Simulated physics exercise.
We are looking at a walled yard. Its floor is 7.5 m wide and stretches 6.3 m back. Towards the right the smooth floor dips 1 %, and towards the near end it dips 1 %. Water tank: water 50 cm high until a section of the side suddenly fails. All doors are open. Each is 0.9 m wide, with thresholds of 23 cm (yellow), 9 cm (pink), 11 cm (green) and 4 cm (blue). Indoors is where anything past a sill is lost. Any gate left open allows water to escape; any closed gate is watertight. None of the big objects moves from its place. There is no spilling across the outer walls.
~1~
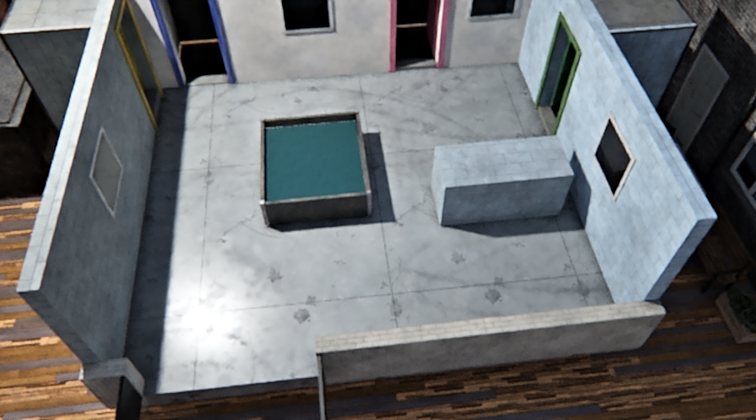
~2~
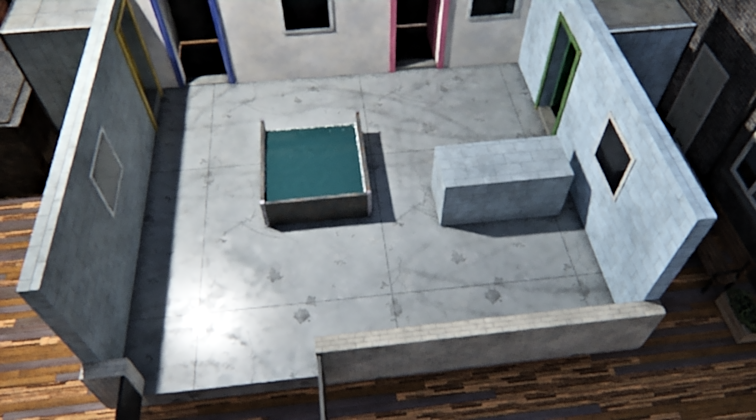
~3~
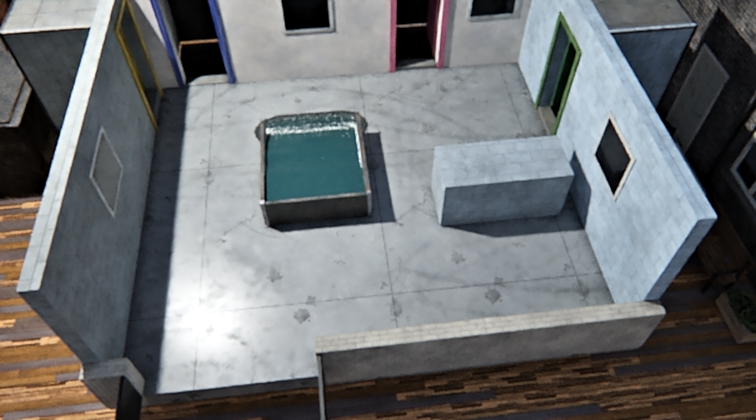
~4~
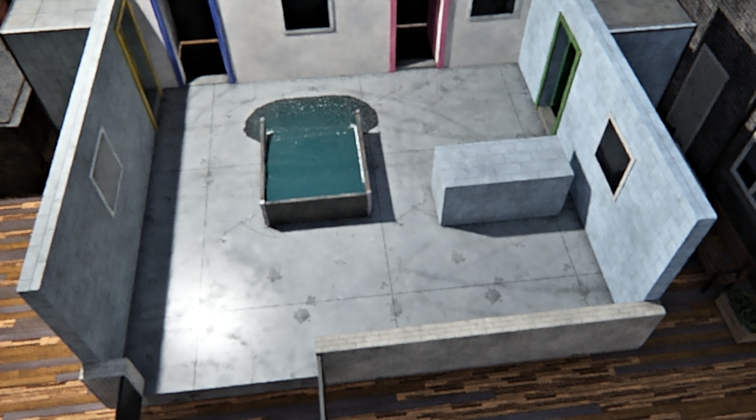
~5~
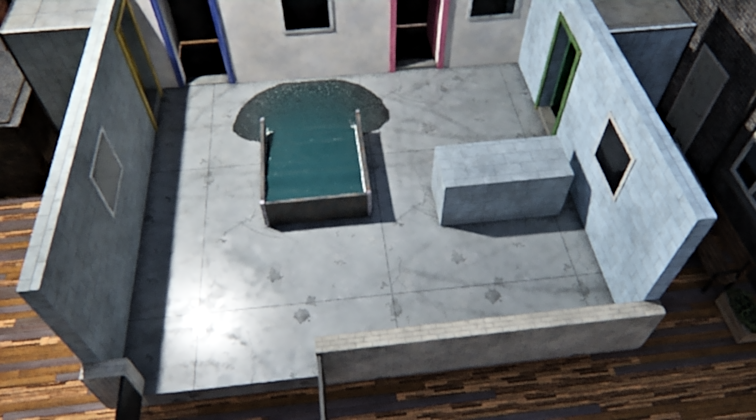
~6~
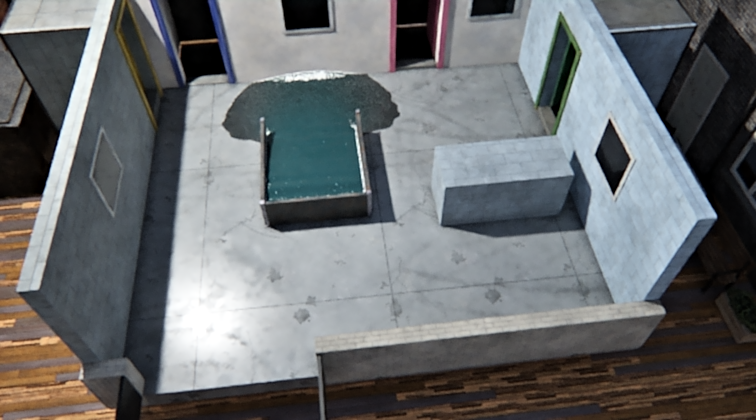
We see a walled yard with a tank of still, blue-green water beside a pale block; the tank's far side opens, and water pours out, spreading across the grey floor in a widening rounded pool toward the back wall.
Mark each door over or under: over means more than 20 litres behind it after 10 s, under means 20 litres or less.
Yellow door under, pink door under, green door under, blue door over.
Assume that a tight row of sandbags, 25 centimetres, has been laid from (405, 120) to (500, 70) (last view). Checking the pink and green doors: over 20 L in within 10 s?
Then the pink door is over the mark and the green door is short of it.
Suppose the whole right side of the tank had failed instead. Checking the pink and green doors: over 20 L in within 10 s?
Versus the limit - pink: Within, green: Exceeded.
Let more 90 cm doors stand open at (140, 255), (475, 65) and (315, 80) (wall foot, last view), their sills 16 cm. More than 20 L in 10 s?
First doorway falls short, second falls short, third gets there.
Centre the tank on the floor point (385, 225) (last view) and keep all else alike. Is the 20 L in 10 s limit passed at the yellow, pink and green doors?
Yellow: Within limit; pink: Too much; green: Within limit.
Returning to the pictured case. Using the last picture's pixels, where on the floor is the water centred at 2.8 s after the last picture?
(327, 122).
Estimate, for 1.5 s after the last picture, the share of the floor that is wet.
Wet share: Near 20 percent.
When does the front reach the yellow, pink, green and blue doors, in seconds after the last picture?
Times: Yellow 1.4 seconds, pink 0.6 seconds, green 2.4 seconds, blue 0.6 seconds.
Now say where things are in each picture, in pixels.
In the first frame, still water, 50 cm deep, in the water tank at (313, 158).
In the second frame, water pours out on the water tank's far side and has run 0.9 m, to a hidden place; typically 4 cm deep outside, 50 cm at the water tank's back.
In the third frame, the front is at (260, 129), 1.1 m from the gap on the water tank's far side; 1.0 m2 of floor is under water; 50 cm left at the back of the water tank.
In the fourth frame, the front is at (366, 108), 1.3 m from the gap on the water tank's far side; 2.2 m2 of floor is under water; 50 cm left at the back of the water tank.
In the fifth frame, water pours out on the water tank's far side and has run 1.7 m, to (345, 84); typically 6 cm deep outside, 49 cm at the water tank's back.
In the sixth frame, the front is at (358, 75), 2.0 m from the gap on the water tank's far side; 4.3 m2 of floor is under water; 43 cm left at the back of the water tank.
Then, 0.7 s after the last picture water covers 15 % of the floor and is deepest (32 cm) near (312, 82); yellow door not reached, pink door 5 cm at the sill, 0 L in, green door not reached, blue door 5 cm at the sill, 0 L in.
Then, 1.5 s after the last picture water covers 20 % of the floor and is deepest (27 cm) near (304, 89); yellow door 10 cm at the sill, 0 L in, pink door 11 cm at the sill, 0 L in, green door not reached, blue door 10 cm at the sill, 6 L in.
Then, 2.8 s after the last picture water covers 35 % of the floor and is deepest (20 cm) near (520, 78); yellow door 17 cm at the sill, 0 L in, pink door 8 cm at the sill, 3 L in, green door 12 cm at the sill, 0 L in, blue door 7 cm at the sill, 21 L in.
Then, 5.3 s after the last picture water covers 65 % of the floor and is deepest (15 cm) near (546, 169); yellow door 6 cm at the sill, 0 L in, pink door 4 cm at the sill, 3 L in, green door 9 cm at the sill, 2 L in, blue door 6 cm at the sill, 44 L in.
Then, 9.3 s after the last picture water covers 85 % of the floor and is deepest (8 cm) near (527, 171); yellow door 1 cm at the sill, 0 L in, pink door 2 cm at the sill, 3 L in, green door 7 cm at the sill, 2 L in, blue door 1 cm at the sill, 48 L in.
